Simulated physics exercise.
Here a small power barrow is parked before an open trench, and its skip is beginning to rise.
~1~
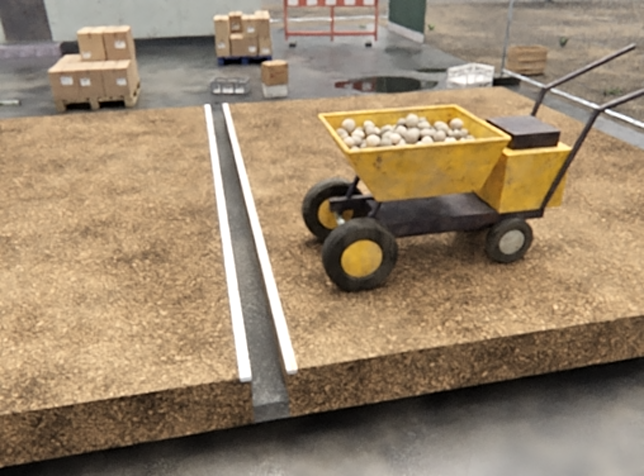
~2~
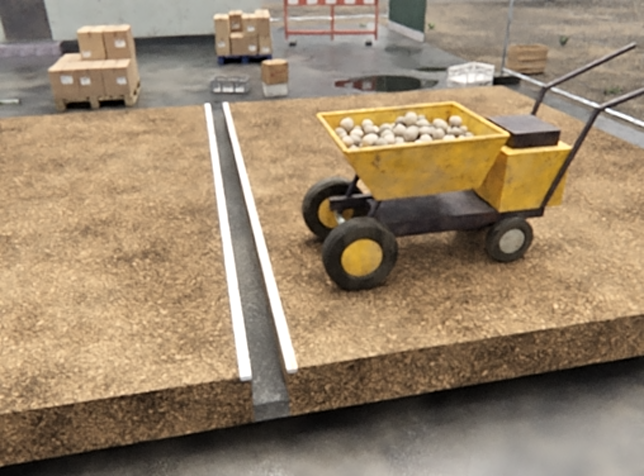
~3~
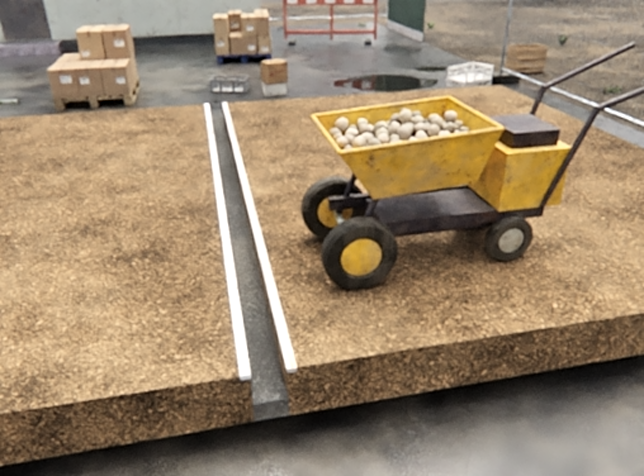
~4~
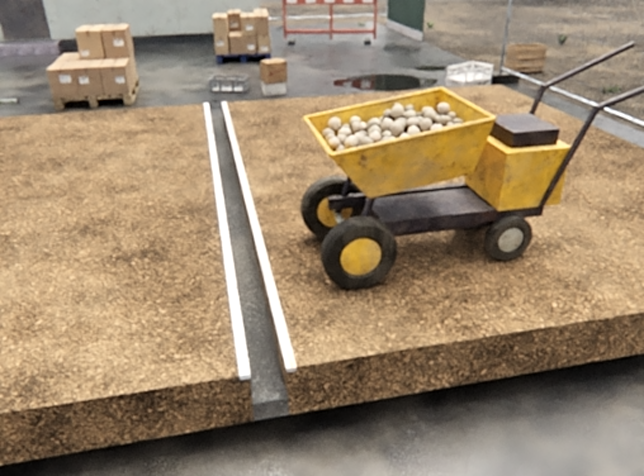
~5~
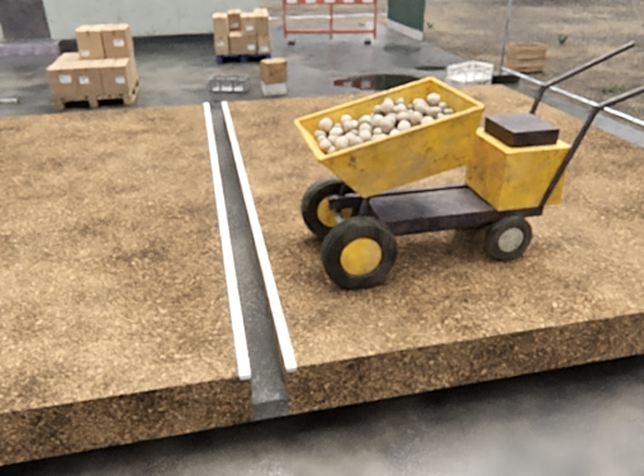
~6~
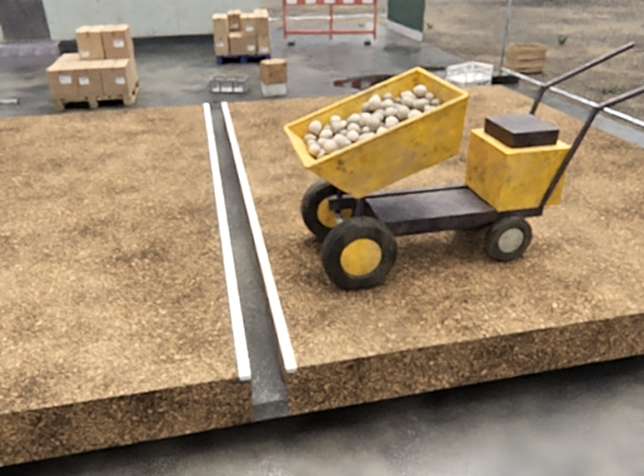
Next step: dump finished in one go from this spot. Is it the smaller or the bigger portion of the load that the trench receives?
I predict the trench will fail to catch most of it.
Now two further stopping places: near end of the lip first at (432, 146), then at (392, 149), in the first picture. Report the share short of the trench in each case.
Try 1: 50 %. Try 2: 20 %.
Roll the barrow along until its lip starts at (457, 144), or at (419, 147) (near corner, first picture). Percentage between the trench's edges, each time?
Approximately 30 per cent and 50 per cent, in that order.
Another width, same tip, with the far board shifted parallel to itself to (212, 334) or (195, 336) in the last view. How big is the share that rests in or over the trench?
Roughly 50 percent first and 70 percent second.
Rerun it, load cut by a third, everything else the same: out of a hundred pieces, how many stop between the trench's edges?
I'd say close to 10 per cent of it.
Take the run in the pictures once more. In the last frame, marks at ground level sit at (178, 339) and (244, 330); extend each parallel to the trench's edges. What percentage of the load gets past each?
About 40 and 80 per cent.
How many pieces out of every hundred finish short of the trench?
0 %.
Soon, skip tipped steeply; all in the skip.
A while on, skip tipped right over; most in the skip; a small part beyond it; a small part falling.
Towards the end, skip tipped right over; a small part in the skip; a small part in or heaped over the trench; most beyond it.
Finally, skip tipped right over; about a quarter in or heaped over the trench; most beyond it.
